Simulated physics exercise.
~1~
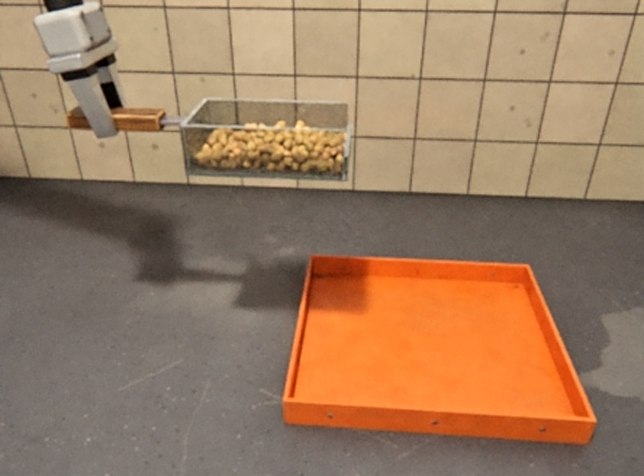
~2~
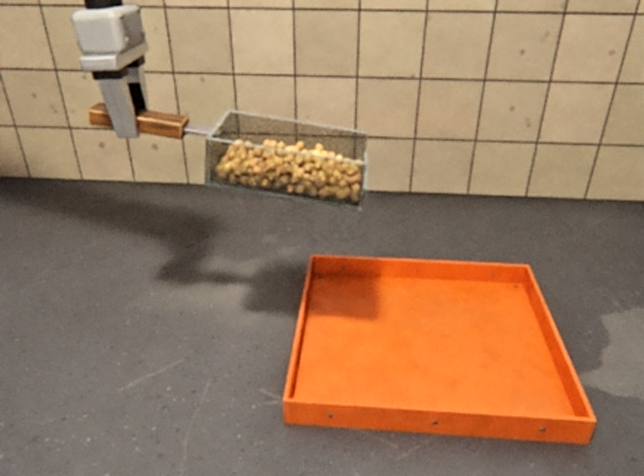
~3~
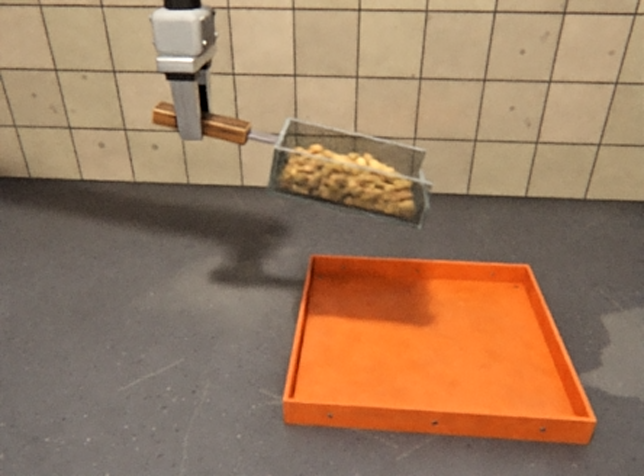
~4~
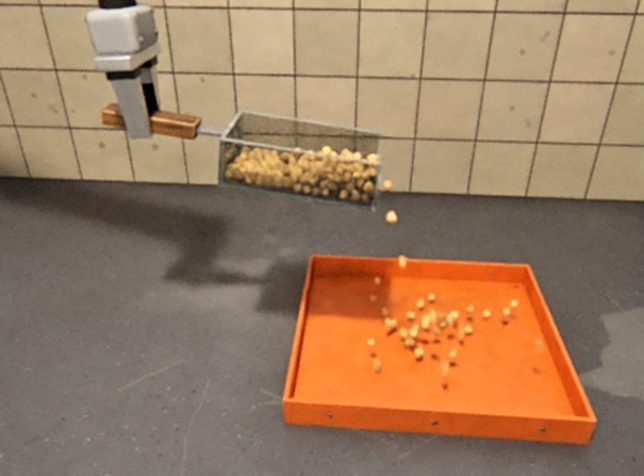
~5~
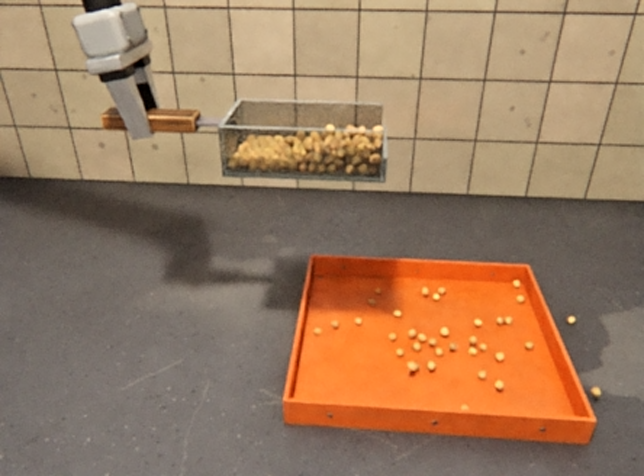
A robot arm grips the wooden handle of a clear, open-topped box heaped with chickpeas, holding it level above a grey surface to the left of an orange tray. It moves the box right and slightly down, tipping its far end forward. The box travels farther right and tilts more steeply, its load still inside. The arm then draws it back left as some chickpeas drop from the front edge and scatter across the tray. Finally the box is level again, still holding most of its load, with a few dozen chickpeas spread over the tray and two beyond its right side.
